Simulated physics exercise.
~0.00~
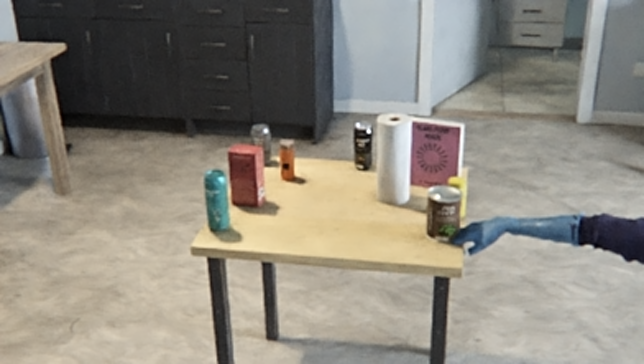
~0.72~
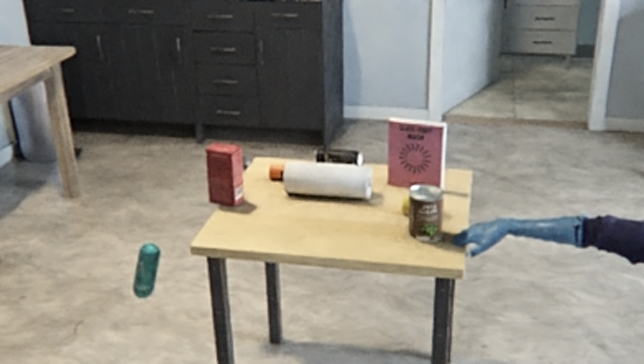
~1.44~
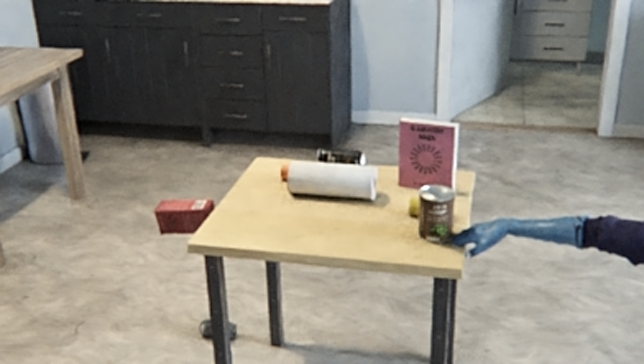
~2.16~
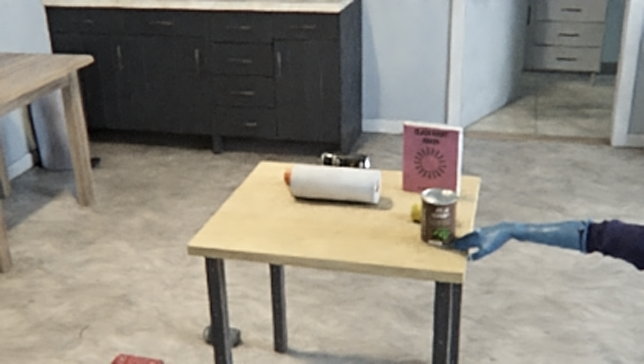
A blue-gloved hand reaches in from the right beside a brown tin on a light wooden table, seen from slightly above in a room with dark cabinets. A pink book, white roll, black can and yellow shaker stand nearby, with an orange shaker, red carton, grey can and turquoise can towards the left. The roll and several smaller items topple, while the turquoise can drops off the left side. The red carton follows, tumbling to the floor, where the grey can also lies. The brown tin and pink book remain upright beside the still hand.
